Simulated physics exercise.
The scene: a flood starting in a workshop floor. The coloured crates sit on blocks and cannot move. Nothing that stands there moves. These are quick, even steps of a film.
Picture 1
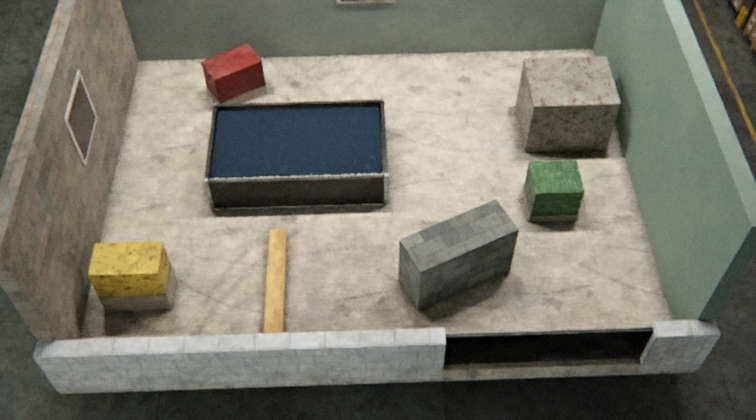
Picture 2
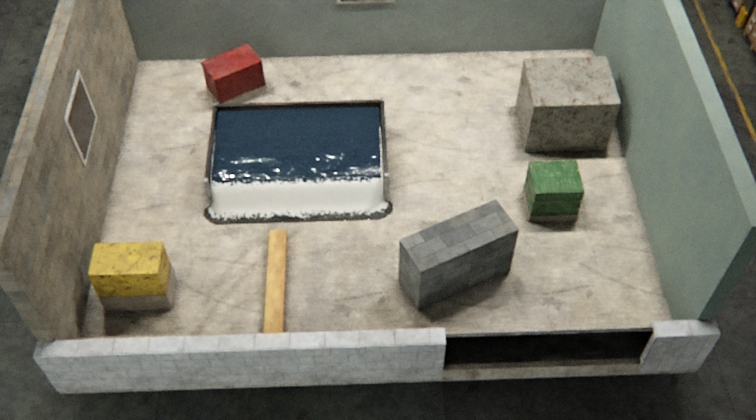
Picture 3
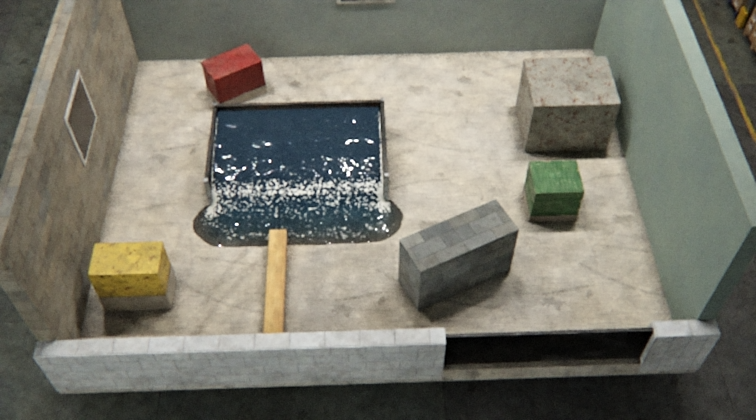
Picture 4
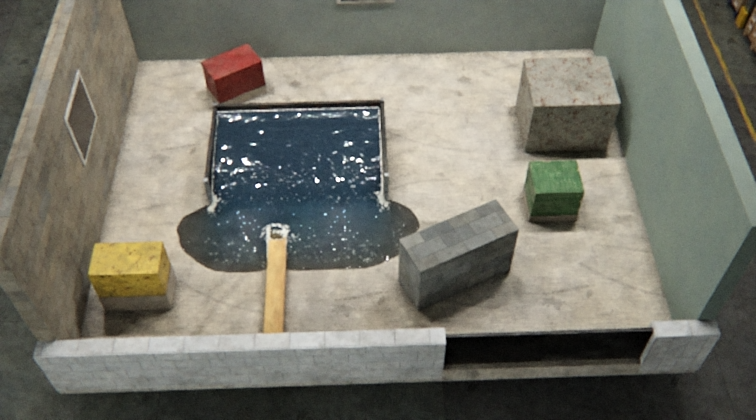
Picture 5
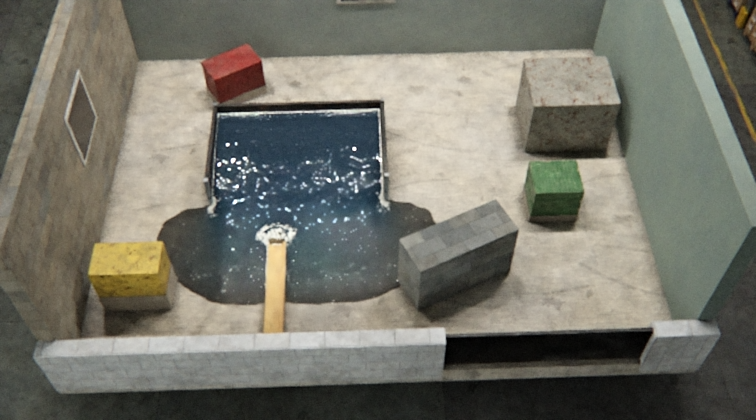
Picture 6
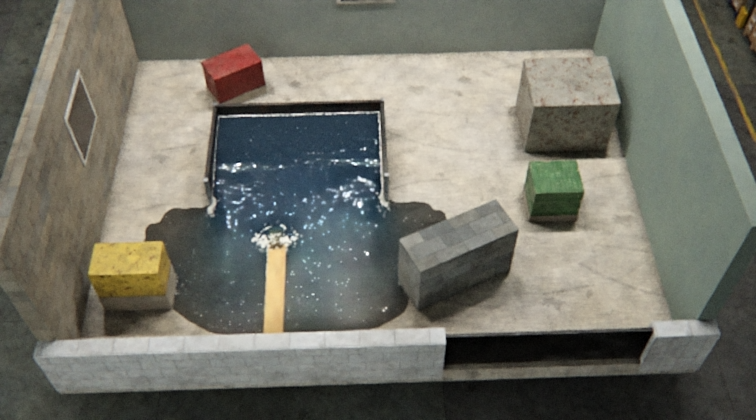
On a workshop floor, dark water pours from a tank's front and spreads around a wooden beam.
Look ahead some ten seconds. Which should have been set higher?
The yellow crate escapes dry; the green crate escapes dry; the red crate escapes dry.
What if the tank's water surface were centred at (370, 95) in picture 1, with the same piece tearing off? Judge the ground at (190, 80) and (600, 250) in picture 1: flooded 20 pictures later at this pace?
In turn: No water, under water.
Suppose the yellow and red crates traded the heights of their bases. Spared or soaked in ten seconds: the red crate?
My reading: The red one keeps dry.
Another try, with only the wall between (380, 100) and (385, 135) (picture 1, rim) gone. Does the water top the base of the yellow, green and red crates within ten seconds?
One by one: Yellow remains dry; green gets wet; red stays dry.
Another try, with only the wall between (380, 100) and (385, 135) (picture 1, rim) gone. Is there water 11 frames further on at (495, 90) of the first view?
Answer: Wet.
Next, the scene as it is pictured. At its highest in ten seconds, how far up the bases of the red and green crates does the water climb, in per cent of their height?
Roughly 60 per cent, then 60 per cent.
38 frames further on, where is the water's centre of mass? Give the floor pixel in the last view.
At about (334, 226).
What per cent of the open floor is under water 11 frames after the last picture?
Near 35 in a hundred.
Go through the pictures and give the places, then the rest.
In the first frame, the tank at (298, 143) is whole and still.
In the second frame, water pours out at (299, 197) and has run to (208, 210).
In the third frame, the front is at (199, 222), out from the gap at (299, 198).
In the fourth frame, the front is at (189, 241), out from the gap at (299, 198).
In the fifth frame, the front is at (177, 268), out from the gap at (299, 198).
In the sixth frame, water pours out at (299, 198) and has run to (176, 303).
A moment on, water covers 25 % of the floor; the yellow crate water round its plinth, the green crate not reached, the red crate not reached.
Next, water covers 35 % of the floor; the yellow crate water round its plinth, the green crate water round its plinth, the red crate not reached.
Then, water covers 50 % of the floor; the yellow crate water round its plinth, the green crate water round its plinth, the red crate not reached.
Later, water covers 75 % of the floor; the yellow crate water round its plinth, the green crate water round its plinth, the red crate water round its plinth.
In the end, water covers 95 % of the floor; the yellow crate stayed above the water, the green crate stayed above the water, the red crate stayed above the water.
